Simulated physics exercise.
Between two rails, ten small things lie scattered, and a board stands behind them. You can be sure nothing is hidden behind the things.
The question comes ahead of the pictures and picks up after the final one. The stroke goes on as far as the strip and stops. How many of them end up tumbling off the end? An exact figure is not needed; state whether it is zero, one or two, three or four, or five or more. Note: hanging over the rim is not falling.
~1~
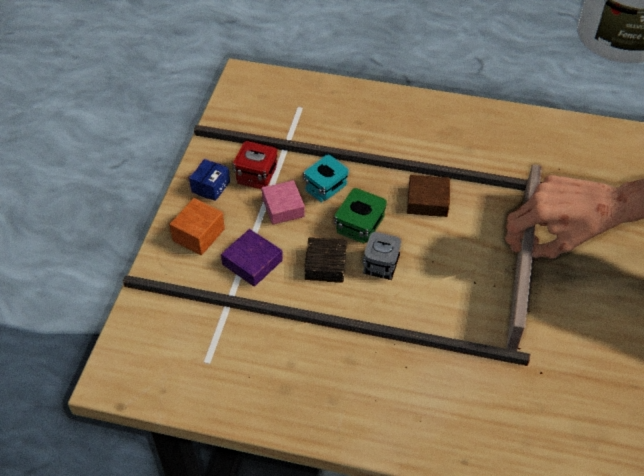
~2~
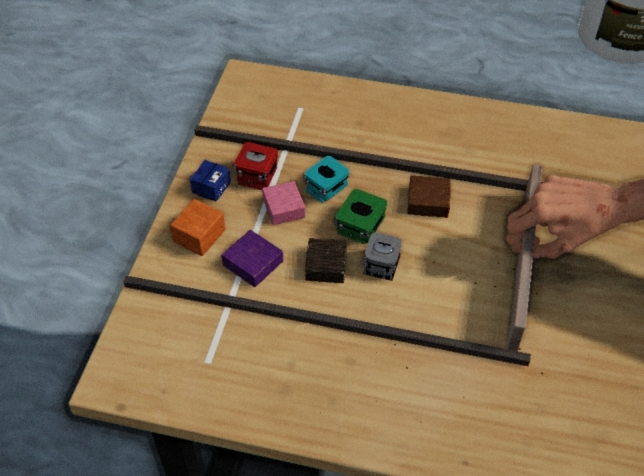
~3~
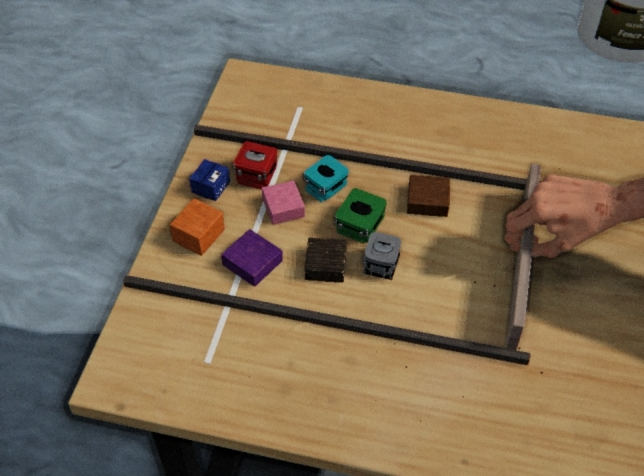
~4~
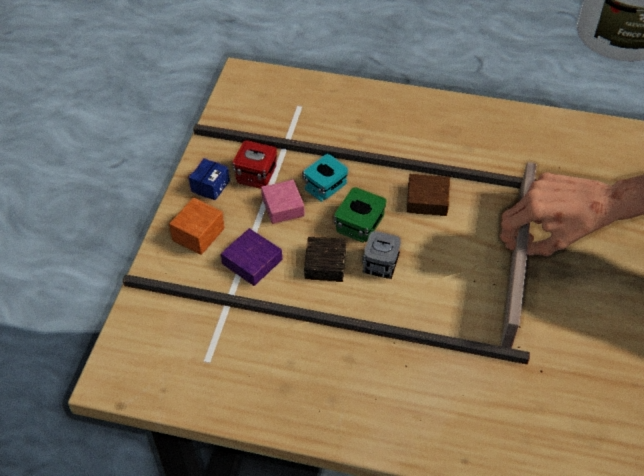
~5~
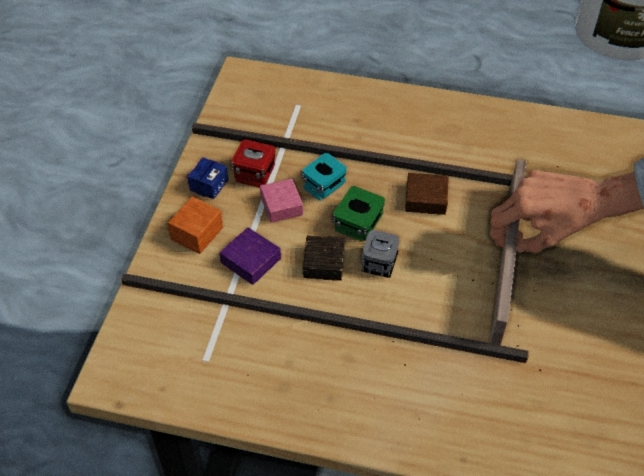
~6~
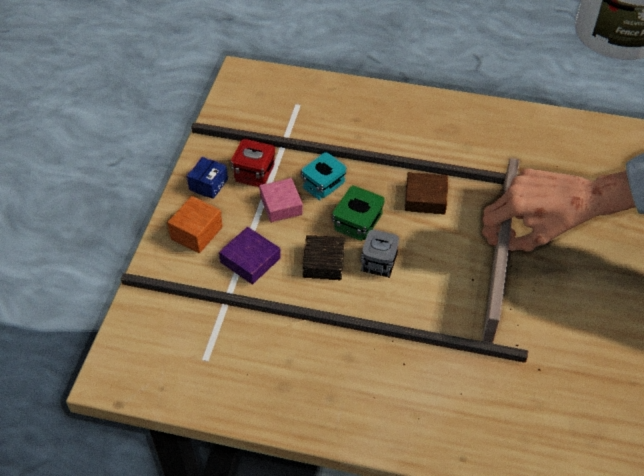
The tally of drops is nought.
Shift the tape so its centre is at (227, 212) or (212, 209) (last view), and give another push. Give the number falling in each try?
Result, try by try: 4, 4.
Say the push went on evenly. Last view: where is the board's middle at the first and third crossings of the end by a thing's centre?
In pixels, around (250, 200) followed by around (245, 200).
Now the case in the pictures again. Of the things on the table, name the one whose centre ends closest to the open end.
That's the blue box.
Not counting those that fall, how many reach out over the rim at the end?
The total here is 4.
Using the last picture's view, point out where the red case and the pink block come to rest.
Listed in order, first is (189, 152) and the other is (207, 186).
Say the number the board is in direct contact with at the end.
At rest, 3 are in contact.
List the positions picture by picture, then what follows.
In the first frame, blue box (210, 180); orange block (198, 227); red case (256, 165); board (525, 253); tape (259, 220).
In the second frame, orange block (198, 228); board (525, 254).
In the third frame, red case (256, 165); turquoise case (326, 179).
In the fourth frame, blue box (209, 179); grey case (382, 255).
In the fifth frame, orange block (196, 225); black block (324, 258).
In the sixth frame, blue box (208, 178); orange block (195, 225); red case (254, 163); board (502, 247); tape (257, 217).
A little later, none off yet; blue box at rest near (208, 178); orange block at rest near (195, 225); red case at rest near (254, 163).
When it is over, the number that fall off is zero.
